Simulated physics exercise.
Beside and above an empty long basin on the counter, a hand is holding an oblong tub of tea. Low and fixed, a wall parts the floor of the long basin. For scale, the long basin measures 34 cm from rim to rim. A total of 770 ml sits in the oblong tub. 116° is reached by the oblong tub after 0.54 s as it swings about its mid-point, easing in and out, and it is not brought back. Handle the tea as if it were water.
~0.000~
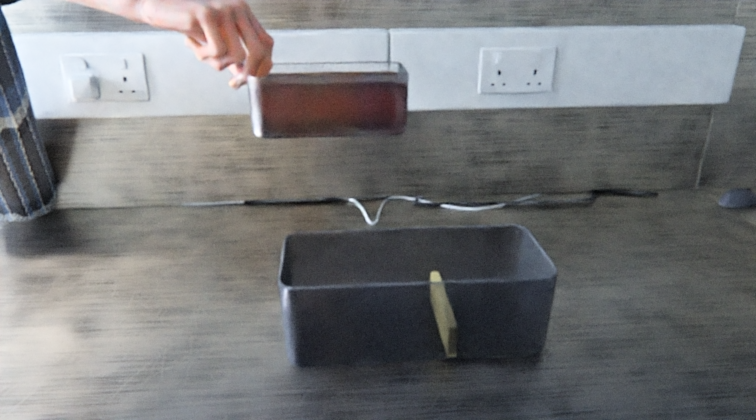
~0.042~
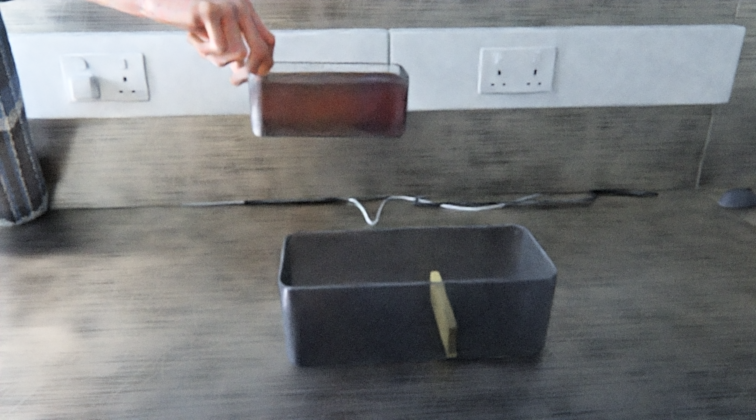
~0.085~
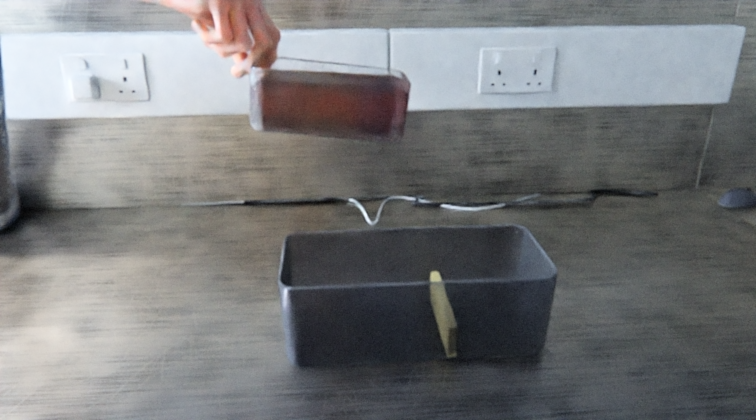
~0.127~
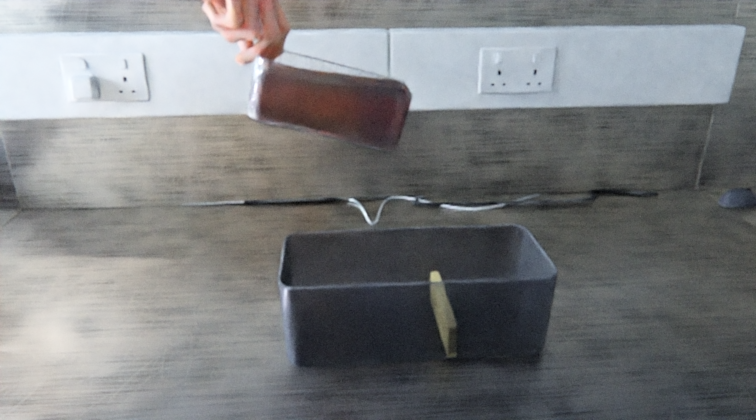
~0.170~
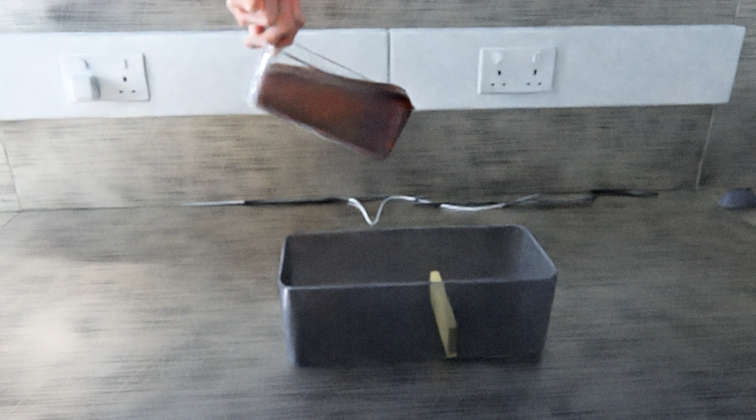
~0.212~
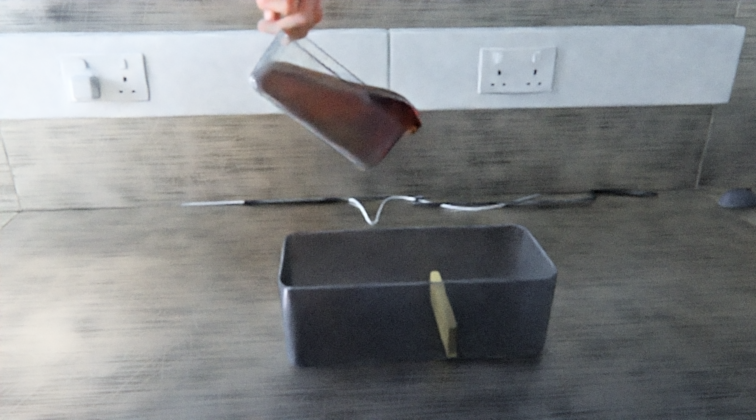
A hand holding a clear oblong tub of reddish-brown liquid above an empty dark long basin on the counter moves slightly right and steadily tilts the tub, lowering its right end while the basin stays still.
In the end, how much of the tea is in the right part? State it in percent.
Roughly 43 percent is in the right part.
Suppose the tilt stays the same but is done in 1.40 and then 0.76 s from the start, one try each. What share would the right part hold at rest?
65 and 50 %.
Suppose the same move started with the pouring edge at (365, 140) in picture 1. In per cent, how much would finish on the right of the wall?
Then I'd expect something near 15 per cent.
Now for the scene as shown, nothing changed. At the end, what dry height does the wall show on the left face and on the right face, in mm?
About 32 mm on the left, about 26 mm on the right.
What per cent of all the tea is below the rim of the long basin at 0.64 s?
Near 74 in a hundred.
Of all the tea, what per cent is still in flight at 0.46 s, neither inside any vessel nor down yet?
My guess is roughly 56 %.
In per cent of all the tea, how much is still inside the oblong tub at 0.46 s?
Close to 10 in a hundred.
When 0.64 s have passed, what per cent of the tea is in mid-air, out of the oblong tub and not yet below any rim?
It comes to some 20 percent of the total.
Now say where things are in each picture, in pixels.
In the first frame, tilt 0°; pouring edge (404, 70); surface from (254, 80) to (402, 77); the long basin's rim runs from (283, 260) to (541, 249); the wall's top is at (443, 298).
In the second frame, tilt 2°; pouring edge (404, 73); surface from (255, 78) to (402, 78).
In the third frame, tilt 7°; pouring edge (406, 80); surface from (257, 75) to (404, 81).
In the fourth frame, tilt 15°; pouring edge (408, 91); surface from (259, 72) to (406, 85).
In the fifth frame, tilt 26°; pouring edge (407, 105); surface from (260, 69) to (403, 97); 4 per cent is over the edge.
In the sixth frame, tilt 39°; pouring edge (403, 122); surface from (260, 64) to (388, 100); 10 per cent is over the edge.
After 0.46 s the tilt is 110° and 9 per cent is still to pour, 4 is left of the wall and 31 right of it.
After 0.64 s the tilt is 116° and 2 per cent is still to pour, 32 is left of the wall and 41 right of it.
After 0.83 s the tilt is 116° and 0 per cent is still to pour, 42 is left of the wall and 41 right of it.
After 1.04 s the tilt is 116° and 0 per cent is still to pour, 47 is left of the wall and 43 right of it.
In the end 47 per cent lies left of the wall, 43 right of it and 10 outside.
